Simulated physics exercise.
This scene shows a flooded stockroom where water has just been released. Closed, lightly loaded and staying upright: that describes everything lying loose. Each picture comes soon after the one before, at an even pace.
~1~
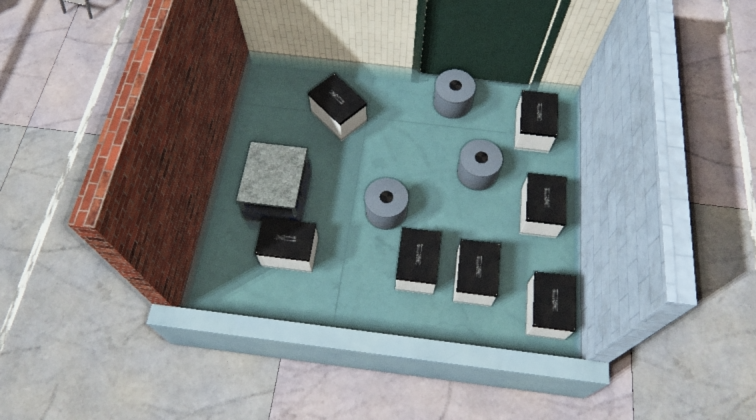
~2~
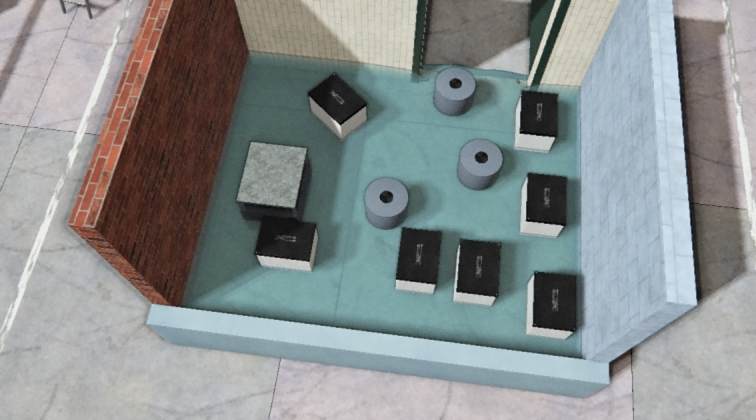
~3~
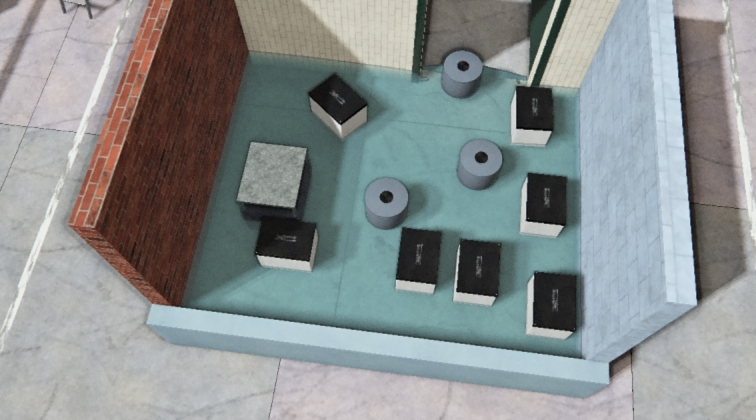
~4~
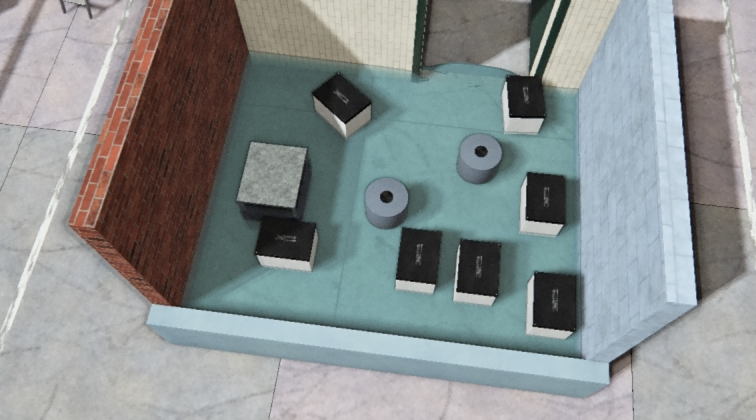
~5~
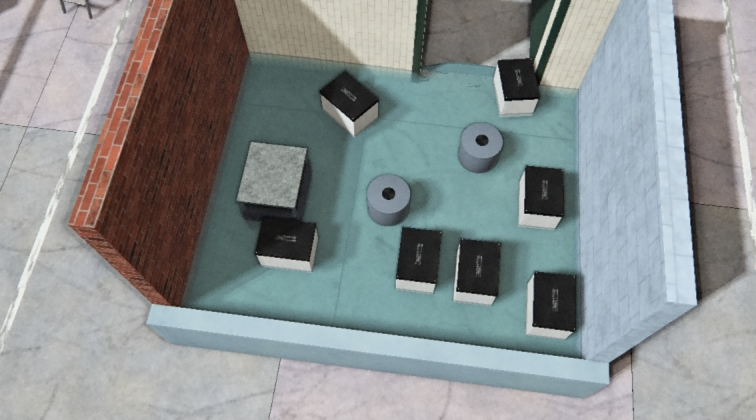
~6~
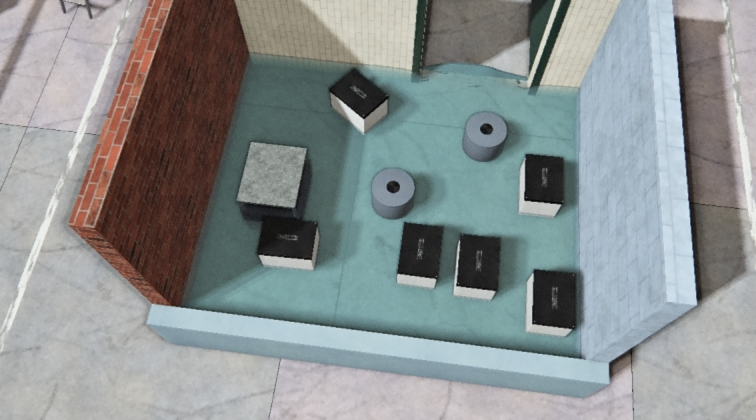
At the start, black-topped boxes, grey cylinders and a stone-topped block sit in a flooded, walled room with a dark green door. The doorway opens, and the nearest cylinder slips out through it, followed by the upper-right box, while several remaining boxes and cylinders drift slightly toward the gap.
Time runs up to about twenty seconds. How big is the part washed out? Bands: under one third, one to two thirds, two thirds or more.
Two thirds or more.
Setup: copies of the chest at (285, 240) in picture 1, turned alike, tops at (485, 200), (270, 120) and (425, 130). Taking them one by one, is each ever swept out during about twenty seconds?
Result, in sequence: Ends up outside; ends up outside; ends up outside.
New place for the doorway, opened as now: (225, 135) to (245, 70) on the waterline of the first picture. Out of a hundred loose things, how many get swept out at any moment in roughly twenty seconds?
Close to 50 %.
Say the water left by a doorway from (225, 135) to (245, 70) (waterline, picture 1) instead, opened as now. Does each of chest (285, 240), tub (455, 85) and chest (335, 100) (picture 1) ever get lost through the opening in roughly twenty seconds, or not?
Taking them one after another, held back, then flushed away, then flushed away.
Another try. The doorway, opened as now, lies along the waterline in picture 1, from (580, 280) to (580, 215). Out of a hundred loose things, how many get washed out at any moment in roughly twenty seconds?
Some 80 per cent.
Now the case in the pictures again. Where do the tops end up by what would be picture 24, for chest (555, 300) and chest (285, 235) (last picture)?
Roughly (560, 234) and roughly (348, 192).
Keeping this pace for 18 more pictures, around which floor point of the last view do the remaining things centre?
Roughly (464, 209).
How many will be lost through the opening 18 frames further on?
6.
A moment on, 3 of 10 are out; 7 afloat.
Next, 6 of 10 are out; 4 afloat.
Later, 8 of 10 are out; 2 afloat.
In the end, 8 of 10 are out; 2 afloat.
